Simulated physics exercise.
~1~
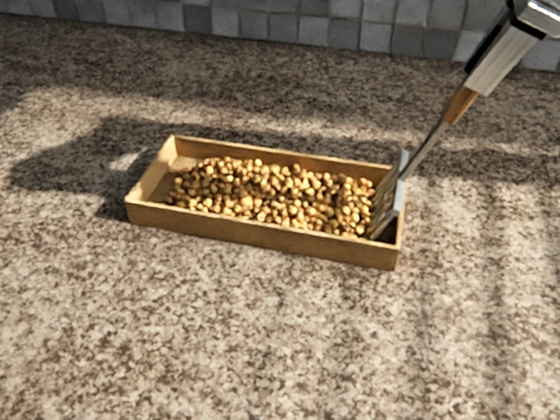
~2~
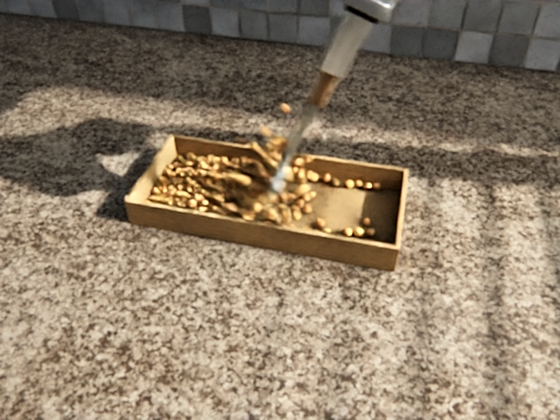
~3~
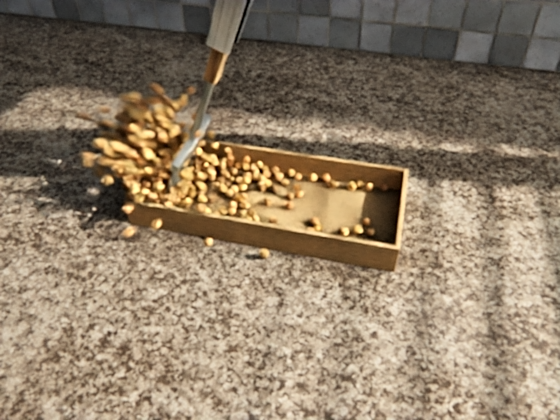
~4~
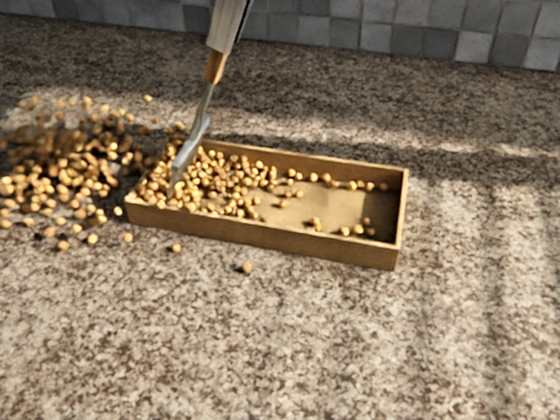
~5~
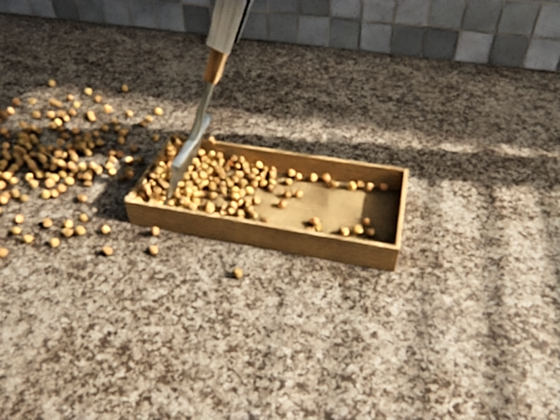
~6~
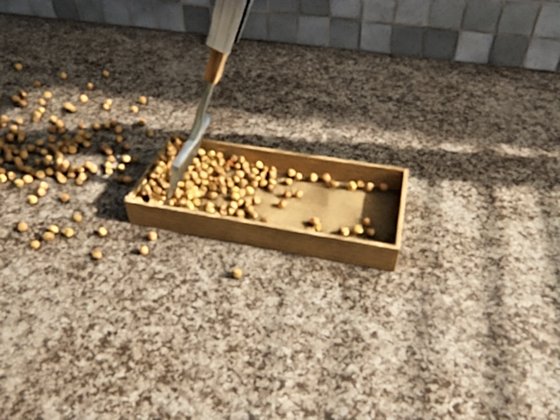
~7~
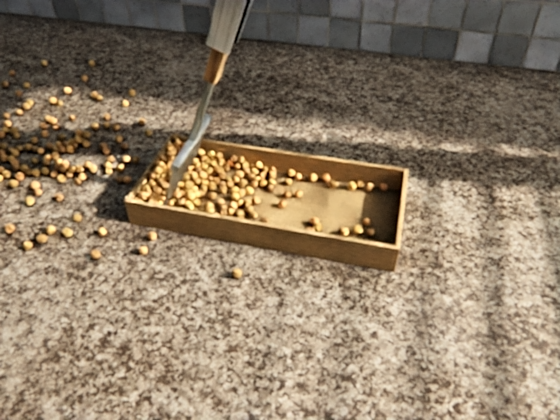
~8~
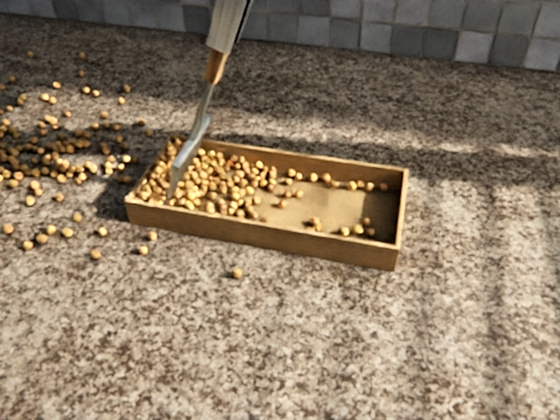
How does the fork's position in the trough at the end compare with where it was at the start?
The fork starts at the right end of the trough and finishes near the left end, standing among the chickpeas still inside.
At the start, a shallow tan trough heaped with dried chickpeas sits on a speckled stone surface, and a fork held by a robot's gripper rests inside its right end. The fork sweeps quickly left through the load, pushing the chickpeas along and tossing some upward. As it nears the left end and halts, a thick burst of chickpeas flies over the edge. They land and scatter across the surface to the left, with a few dropping in front. The trough stays put, and at the end the fork stands still among the chickpeas left inside, mostly bunched at the left.
